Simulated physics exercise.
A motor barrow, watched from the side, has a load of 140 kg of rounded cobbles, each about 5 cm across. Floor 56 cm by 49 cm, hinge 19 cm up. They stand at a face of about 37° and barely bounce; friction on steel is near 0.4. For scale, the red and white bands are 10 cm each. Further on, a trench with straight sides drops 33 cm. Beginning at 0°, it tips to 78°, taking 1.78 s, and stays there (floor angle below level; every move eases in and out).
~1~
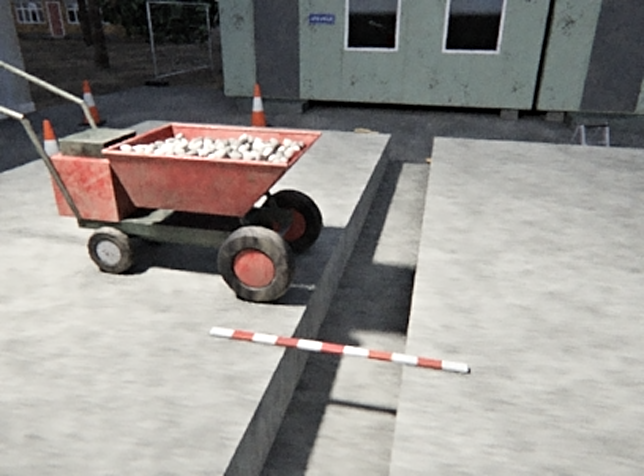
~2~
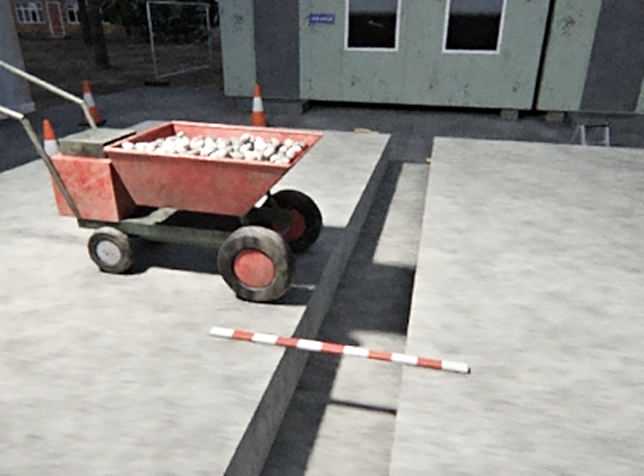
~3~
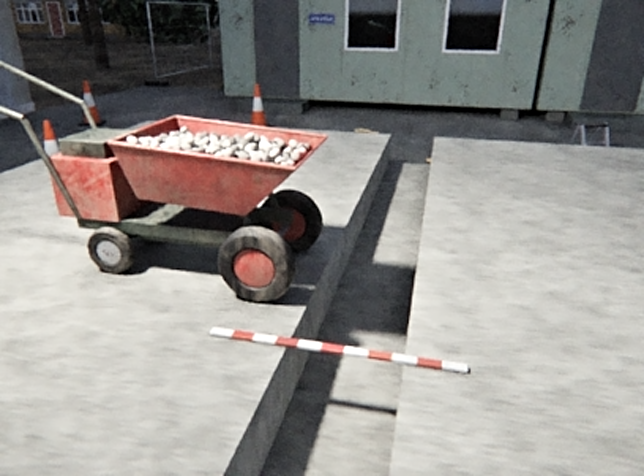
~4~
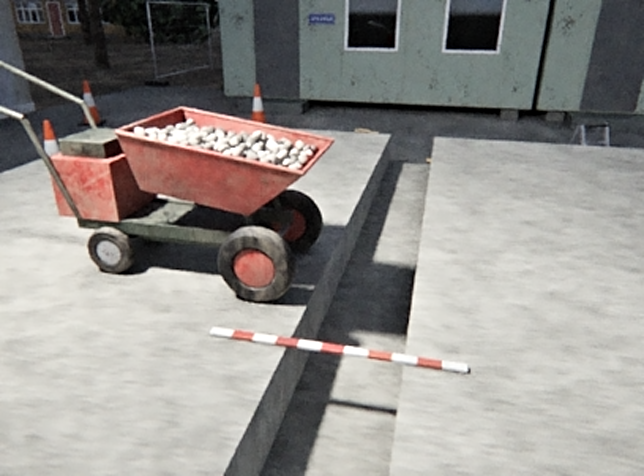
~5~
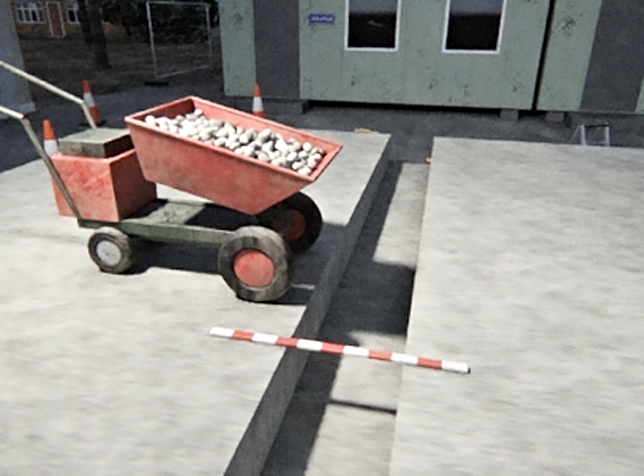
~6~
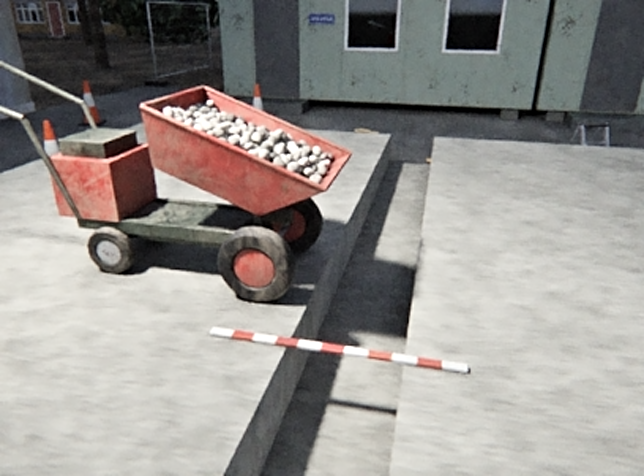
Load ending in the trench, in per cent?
62 per cent.
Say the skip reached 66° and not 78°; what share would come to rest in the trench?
Some 60% would finish there.
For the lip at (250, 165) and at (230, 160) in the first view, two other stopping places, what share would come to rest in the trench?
Near 100 and near 100 percent.
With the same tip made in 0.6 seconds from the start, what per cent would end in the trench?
That would give about 40 percent.
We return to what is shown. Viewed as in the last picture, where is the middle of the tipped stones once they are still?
Centre estimate: Around (400, 324).
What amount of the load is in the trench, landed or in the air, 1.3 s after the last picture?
By then, around 45 percent.
Then, 0.7 s after the last picture the floor is at 66°, 96 % in the skip, 4 % in the trench; the foremost stones are at (402, 286).
Then, 1.3 s after the last picture the floor is at 78°, 22 % in the skip, 44 % in the trench, 34 % past the trench; the foremost stones are at (538, 298).
Then, 1.6 s after the last picture the floor is at 78°, 2 % in the skip, 59 % in the trench, 39 % past the trench; the foremost stones are at (595, 299).
Then, 3.6 s after the last picture the floor is at 78°, 0 % in the skip, 62 % in the trench, 38 % past the trench; the foremost stones are at (614, 291).
